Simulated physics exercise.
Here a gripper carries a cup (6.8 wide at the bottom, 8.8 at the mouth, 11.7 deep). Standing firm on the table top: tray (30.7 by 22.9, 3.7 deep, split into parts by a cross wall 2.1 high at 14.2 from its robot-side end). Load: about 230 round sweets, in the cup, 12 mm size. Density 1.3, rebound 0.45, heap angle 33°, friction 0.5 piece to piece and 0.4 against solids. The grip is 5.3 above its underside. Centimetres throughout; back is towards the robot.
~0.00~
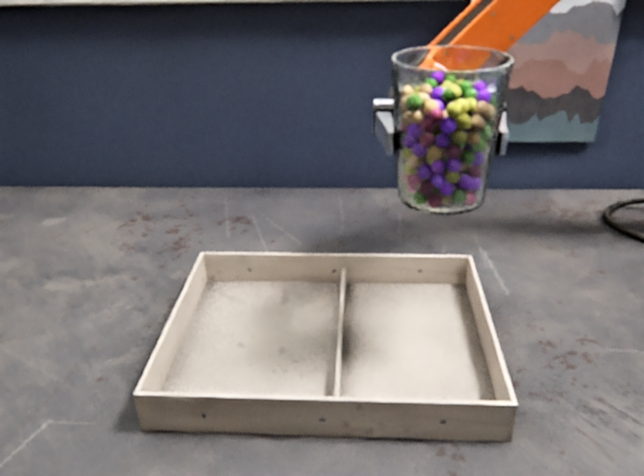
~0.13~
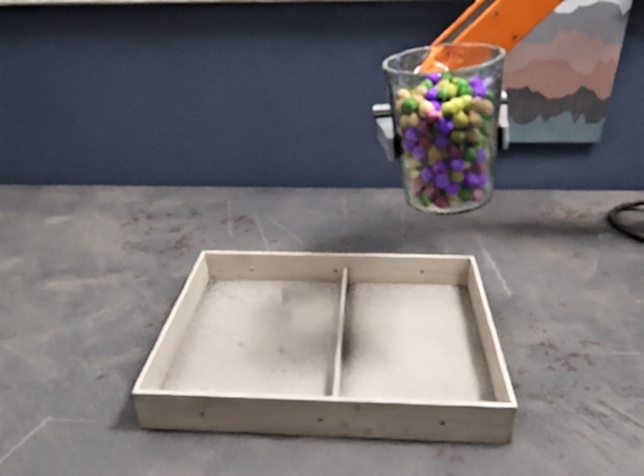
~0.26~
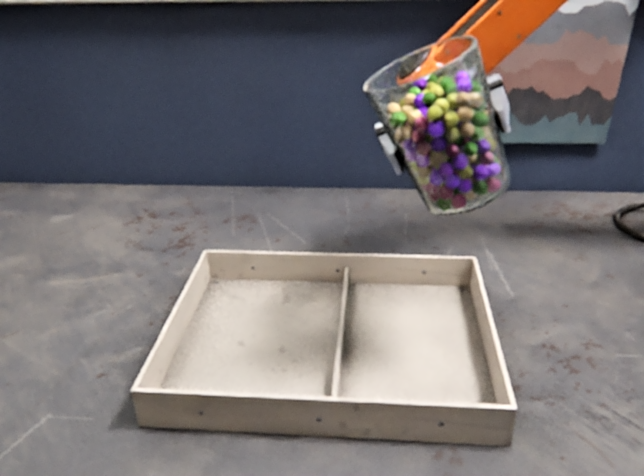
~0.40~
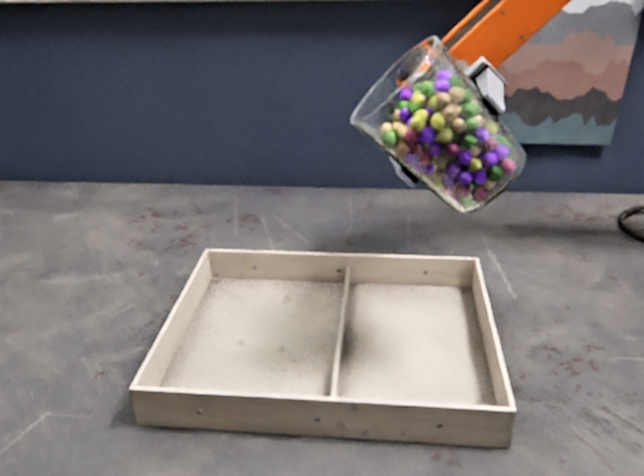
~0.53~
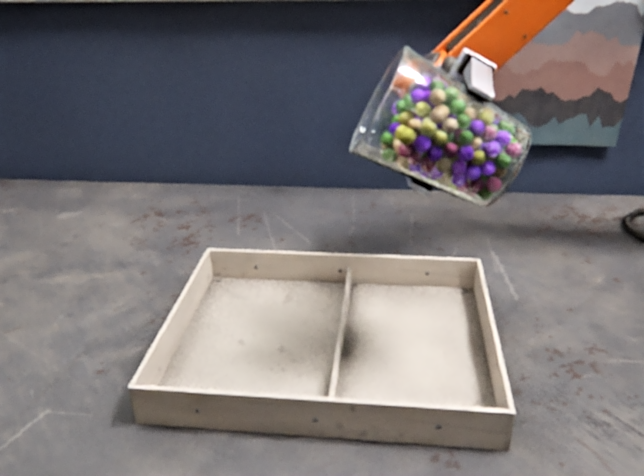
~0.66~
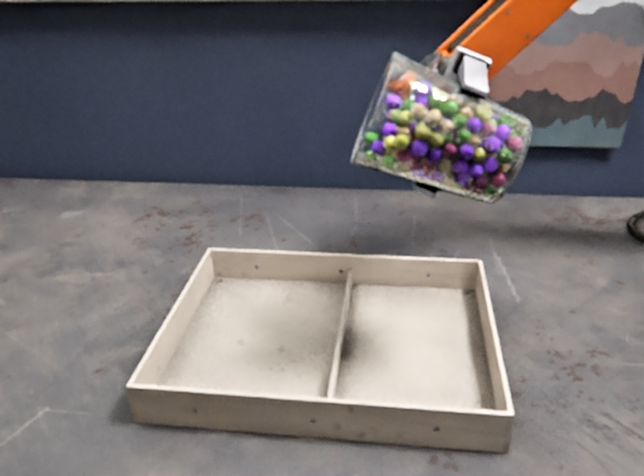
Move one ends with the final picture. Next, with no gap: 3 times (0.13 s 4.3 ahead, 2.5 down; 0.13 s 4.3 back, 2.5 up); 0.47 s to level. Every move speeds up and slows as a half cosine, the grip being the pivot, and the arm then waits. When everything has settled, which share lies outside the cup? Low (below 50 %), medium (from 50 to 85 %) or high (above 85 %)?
A low share, below 50 %, ends outside the cup.
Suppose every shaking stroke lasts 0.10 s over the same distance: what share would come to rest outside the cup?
Then about 35 per cent.
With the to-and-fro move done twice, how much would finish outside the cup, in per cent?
It would be near 20 per cent.
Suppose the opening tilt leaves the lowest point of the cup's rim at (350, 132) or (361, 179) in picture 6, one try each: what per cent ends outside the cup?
About 5 and 70 per cent.
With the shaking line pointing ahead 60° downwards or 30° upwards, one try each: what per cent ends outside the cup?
Some 5 and 65 per cent.
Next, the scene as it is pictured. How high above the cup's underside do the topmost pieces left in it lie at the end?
Some 10.0 cm.
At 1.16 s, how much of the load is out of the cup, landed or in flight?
Near 15 per cent so far.
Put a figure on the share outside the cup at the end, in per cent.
Roughly 25 per cent.
By 1.16 s, tilted 69° forward, highest piece 24 above the table; 193 in the cup, 26 in the far-side part, 1 in the robot-side part, 10 in flight or on a rim.
By 1.66 s, tilted 38° forward, highest piece 25 above the table; 169 in the cup, 52 in the far-side part, 6 in the robot-side part, 1 on the table or floor, 2 in flight or on a rim.
By 2.11 s, level, highest piece 26 above the table; 169 in the cup, 54 in the far-side part, 6 in the robot-side part, 1 on the table or floor.
By 3.16 s, level, highest piece 26 above the table; 169 in the cup, 54 in the far-side part, 6 in the robot-side part, 1 on the table or floor.
Final count, 169 in the cup, 54 in the far-side part, 6 in the robot-side part, 1 on the table or floor. That is 27 % outside the cup.
